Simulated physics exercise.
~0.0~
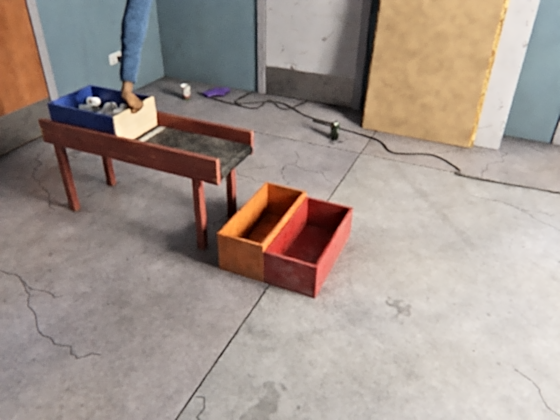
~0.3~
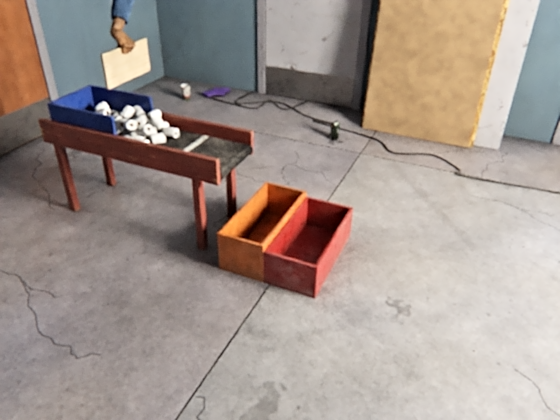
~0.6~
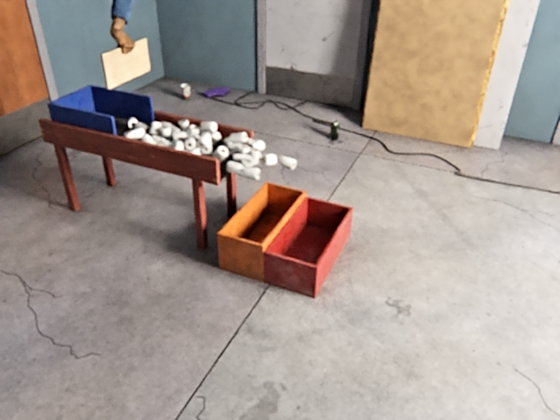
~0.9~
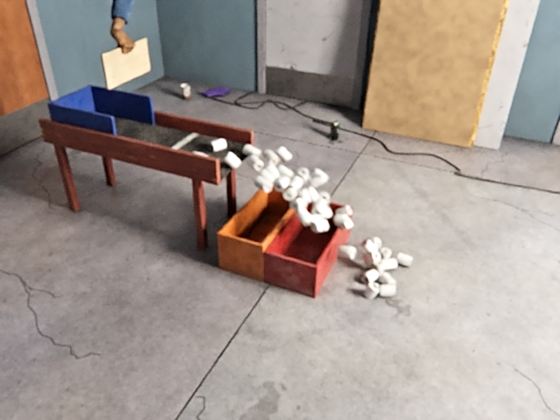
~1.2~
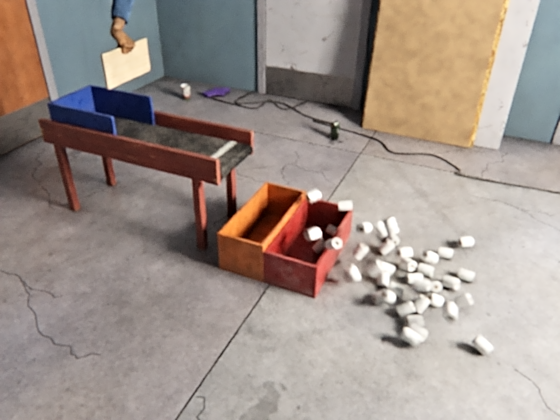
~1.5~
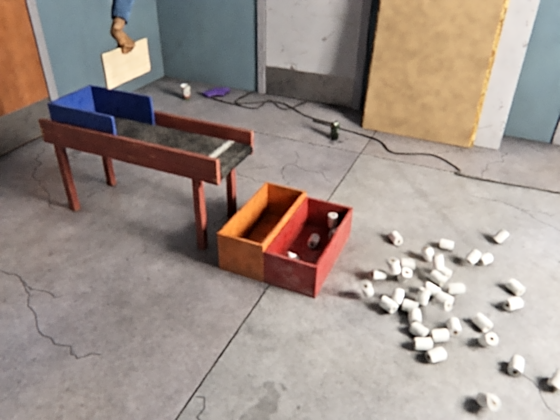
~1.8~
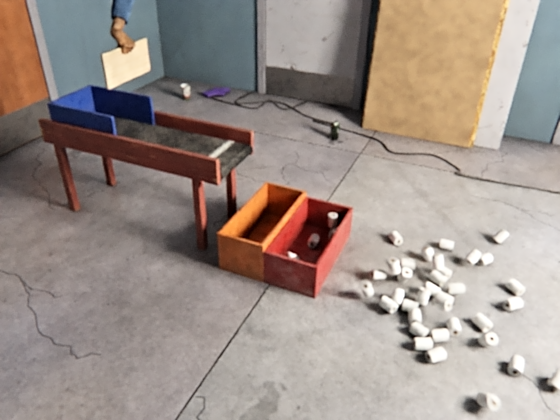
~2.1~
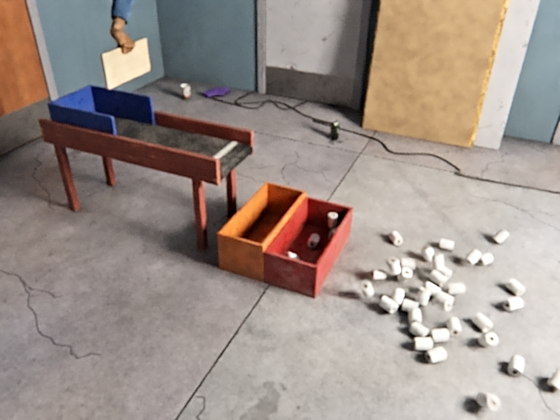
A hand lifts a gate and white rolls fly off the belt, mostly landing beyond the red box.
